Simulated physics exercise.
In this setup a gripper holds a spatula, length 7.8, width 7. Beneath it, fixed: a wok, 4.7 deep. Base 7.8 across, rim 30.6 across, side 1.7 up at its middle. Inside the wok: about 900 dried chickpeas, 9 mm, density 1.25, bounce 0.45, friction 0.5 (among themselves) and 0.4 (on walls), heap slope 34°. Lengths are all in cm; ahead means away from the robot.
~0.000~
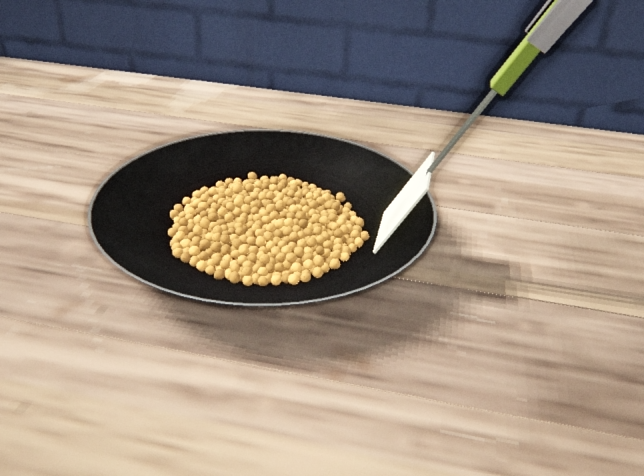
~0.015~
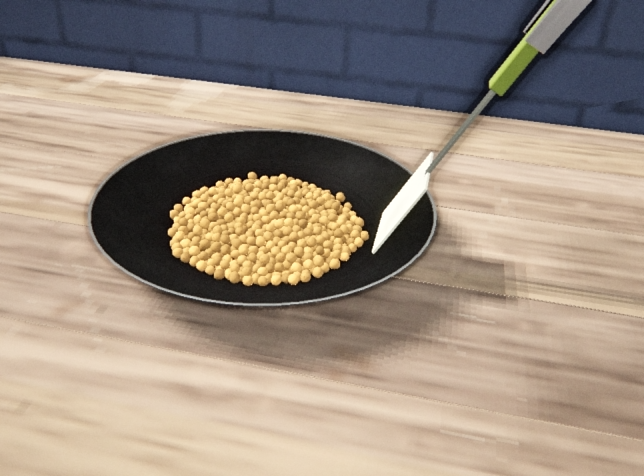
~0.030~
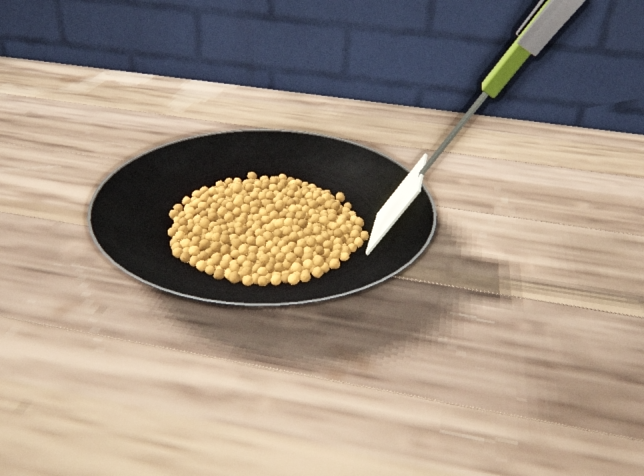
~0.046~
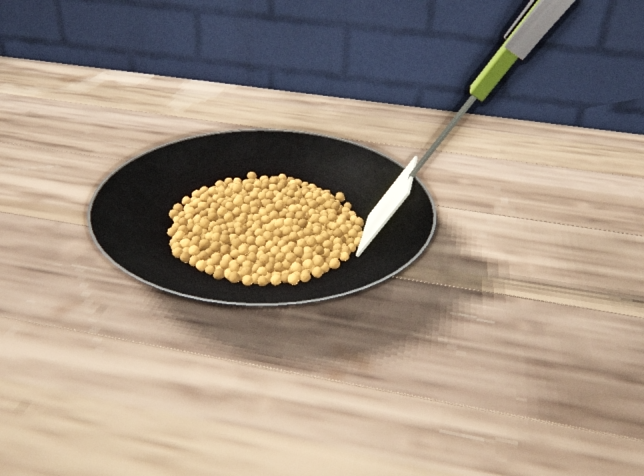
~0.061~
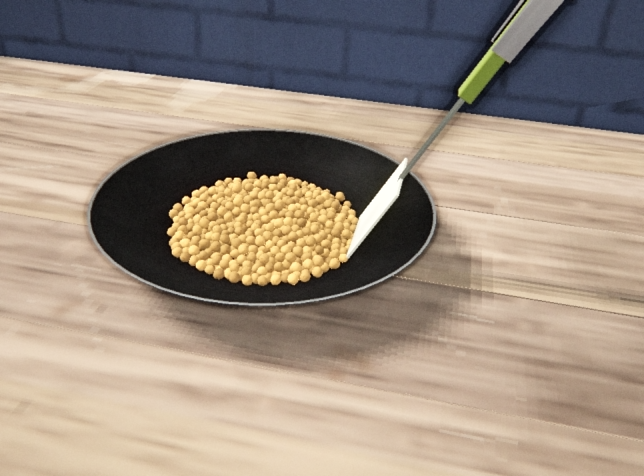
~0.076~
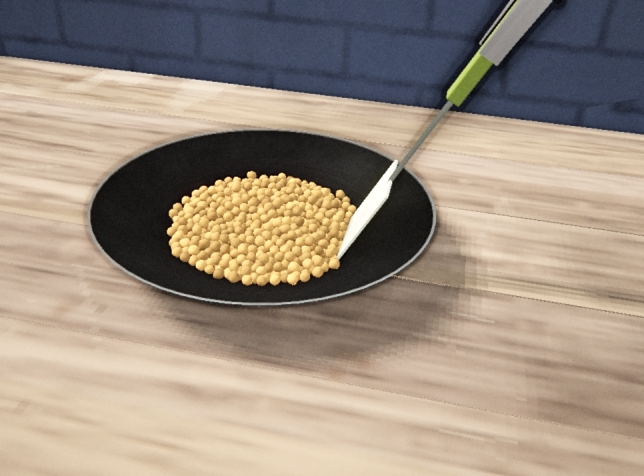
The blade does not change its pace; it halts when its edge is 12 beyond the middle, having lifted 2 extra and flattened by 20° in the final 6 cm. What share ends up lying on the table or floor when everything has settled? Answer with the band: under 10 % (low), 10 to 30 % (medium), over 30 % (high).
Medium, 10 to 30 %.
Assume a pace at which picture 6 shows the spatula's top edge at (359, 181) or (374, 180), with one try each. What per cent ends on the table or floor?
Near 40 per cent in the first try and near 35 per cent in the second.
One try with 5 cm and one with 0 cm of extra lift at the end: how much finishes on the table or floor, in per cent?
You'd get some 15 per cent with the first setting and some 20 per cent with the second.
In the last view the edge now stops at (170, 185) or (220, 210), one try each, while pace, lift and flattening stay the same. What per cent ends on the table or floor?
Some 5 and 0 per cent.
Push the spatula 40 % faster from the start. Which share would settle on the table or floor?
Then about 30 per cent.
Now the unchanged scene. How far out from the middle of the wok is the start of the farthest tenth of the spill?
It comes to about 35 cm.
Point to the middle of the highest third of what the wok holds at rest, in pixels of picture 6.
Close to pixel (167, 204).
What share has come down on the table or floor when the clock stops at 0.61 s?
Share at that moment: About 20 %.
After 0.21 s, sloping 62°, highest piece 5 above the table; 900 in the wok.
After 0.35 s, sloping 58°, highest piece 7 above the table; 898 in the wok, 1 on the table or floor, 1 on the blade or in flight.
After 0.61 s, sloping 42°, highest piece 6 above the table; 712 in the wok, 184 on the table or floor, 4 on the blade or in flight.
After 1.66 s, sloping 42°, highest piece 5 above the table; 711 in the wok, 189 on the table or floor.
At rest, 711 in the wok, 189 on the table or floor. That is 21 % on the table or floor.
